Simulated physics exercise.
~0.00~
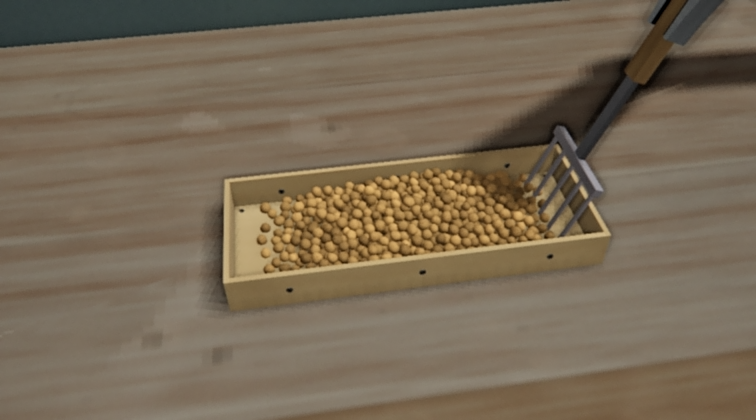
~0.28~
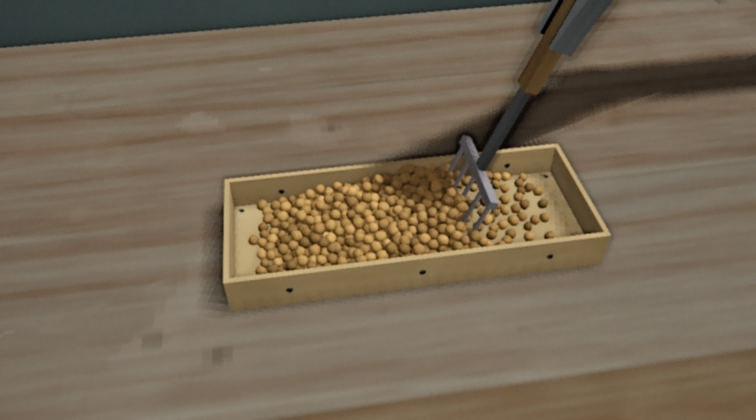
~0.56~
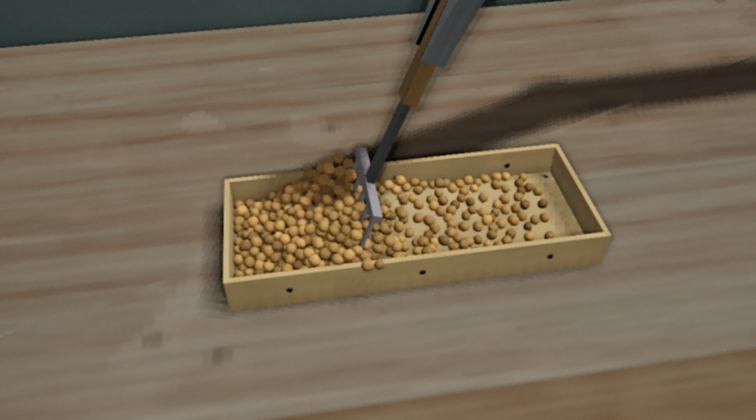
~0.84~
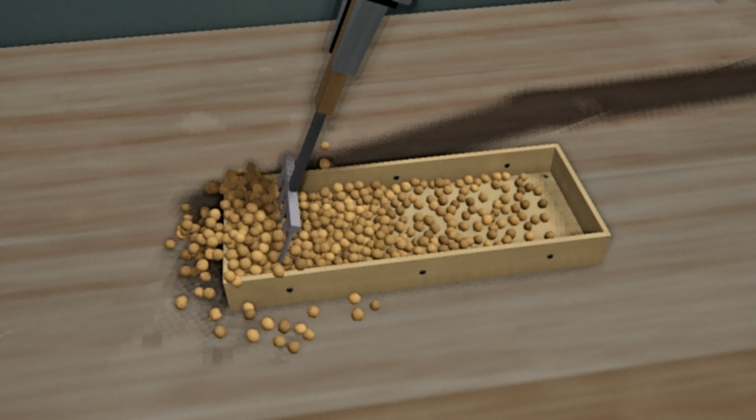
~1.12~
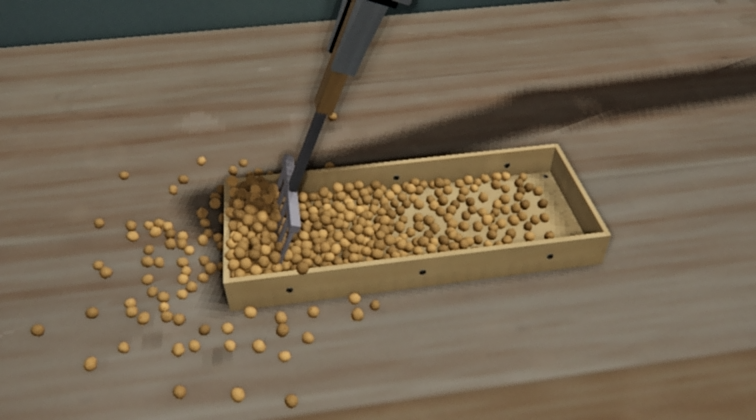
In this clip, a rake drags left through a shallow wooden trough of dried chickpeas, heaping them against the left end until many spill over the rim. The rake stops near that end, with chickpeas scattered across the table and most still inside the trough.
